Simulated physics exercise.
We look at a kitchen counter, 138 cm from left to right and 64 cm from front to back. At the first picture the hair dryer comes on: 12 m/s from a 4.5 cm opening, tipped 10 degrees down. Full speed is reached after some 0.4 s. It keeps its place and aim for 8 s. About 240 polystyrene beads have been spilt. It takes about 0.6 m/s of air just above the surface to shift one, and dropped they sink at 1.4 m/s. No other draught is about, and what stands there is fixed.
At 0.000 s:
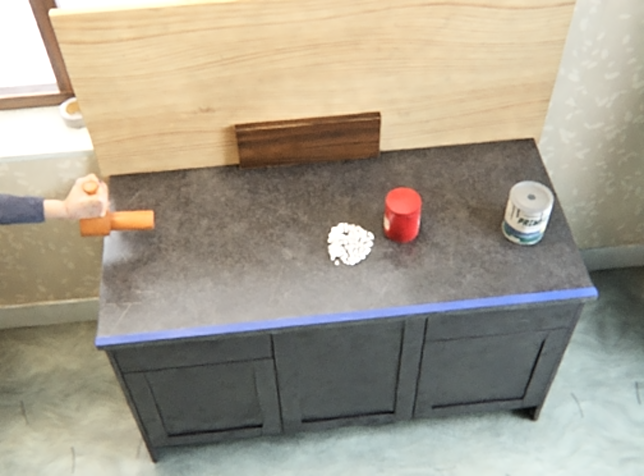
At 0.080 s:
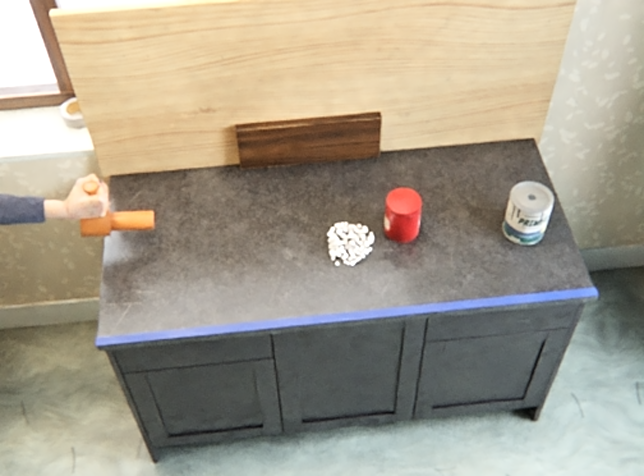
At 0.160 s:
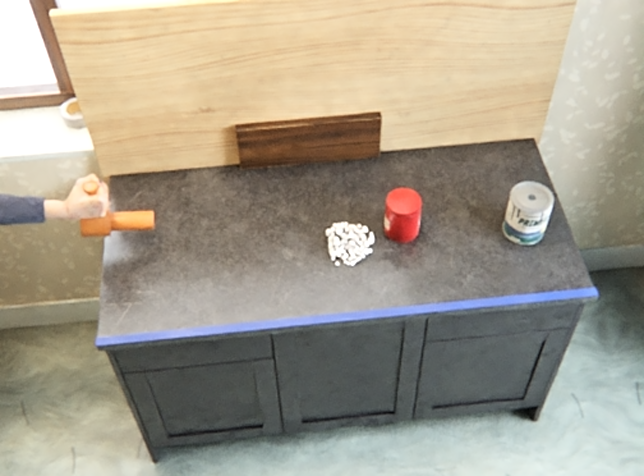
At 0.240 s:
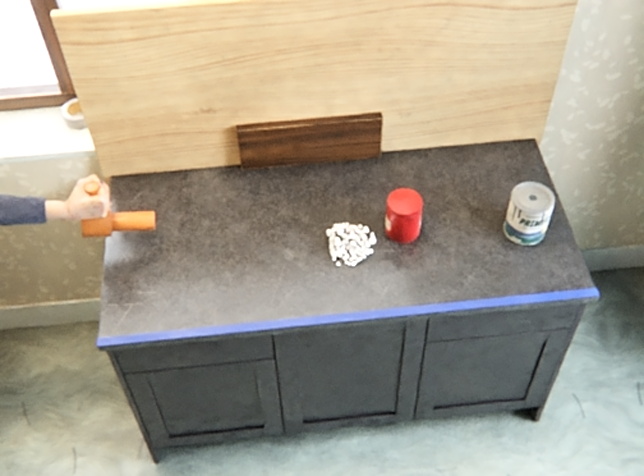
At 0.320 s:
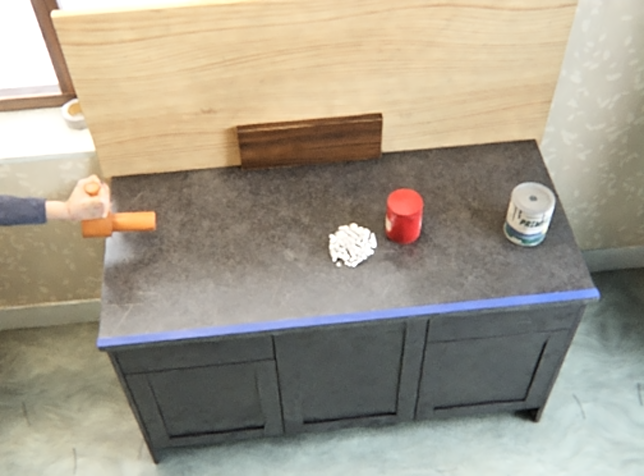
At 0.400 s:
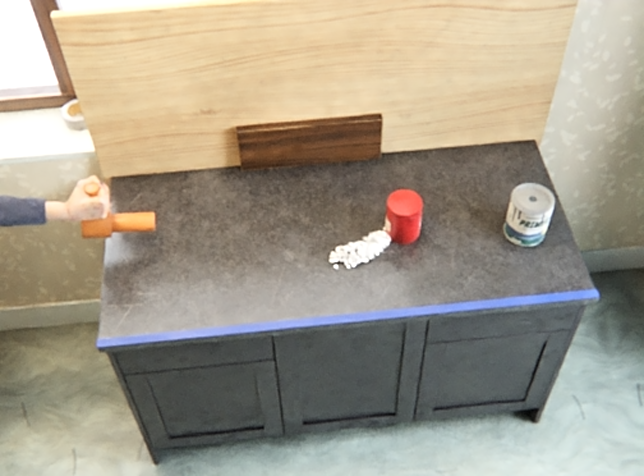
On a dark kitchen counter, a hand at the left held an orange hair dryer towards a little heap of white beads, which stayed put at first, then spread rightward towards a red jar.
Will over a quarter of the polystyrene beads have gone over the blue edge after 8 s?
As for a quarter going over the blue edge: Yes.
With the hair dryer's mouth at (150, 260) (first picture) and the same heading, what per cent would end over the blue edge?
It would be near 15 %.
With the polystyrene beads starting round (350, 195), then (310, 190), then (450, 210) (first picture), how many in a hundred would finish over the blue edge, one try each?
In turn about 0 %, 0 %, 0 %.
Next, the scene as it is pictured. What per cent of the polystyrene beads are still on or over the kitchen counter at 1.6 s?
Some 40 per cent.
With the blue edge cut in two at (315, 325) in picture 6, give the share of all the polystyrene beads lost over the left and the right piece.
About 0 % left and 80 % right.
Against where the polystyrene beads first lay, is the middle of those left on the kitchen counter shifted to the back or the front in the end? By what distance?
To the front, by about 15 cm.
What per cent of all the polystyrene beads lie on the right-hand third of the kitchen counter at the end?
About 20 %.
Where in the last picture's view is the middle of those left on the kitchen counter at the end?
Around (505, 270).
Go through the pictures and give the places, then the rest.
In the first frame, the middle of the polystyrene beads is near (349, 241), none has stirred yet and the mouth of the hair dryer is at (153, 220).
In the second frame, the middle of the polystyrene beads is near (351, 242), none has stirred yet and the blue edge is centred on (351, 320).
In the third frame, the middle of the polystyrene beads is near (351, 242), none has stirred yet, the top of a jar is at (404, 201) and the top of a board is at (309, 121).
In the fourth frame, the middle of the polystyrene beads is near (352, 243) and none has stirred yet.
In the fifth frame, the middle of the polystyrene beads is near (351, 241) and about 1 % have left their places.
In the sixth frame, the middle of the polystyrene beads is near (366, 249), the farthest in sight from the hair dryer is at (389, 239) and about 70 % have left their places.
After 1.6 s, 65 % are over the blue edge; the middle of those still in play is near (462, 307); 71 % have settled or left.
After 2.6 s, 75 % are over the blue edge; the middle of those still in play is near (504, 273); 85 % have settled or left.
After 4.4 s, 79 % are over the blue edge; the middle of those still in play is near (504, 273); 89 % have settled or left.
After 8.0 s, at the end, 81 % are over the blue edge; the middle of those still in play is near (505, 270).
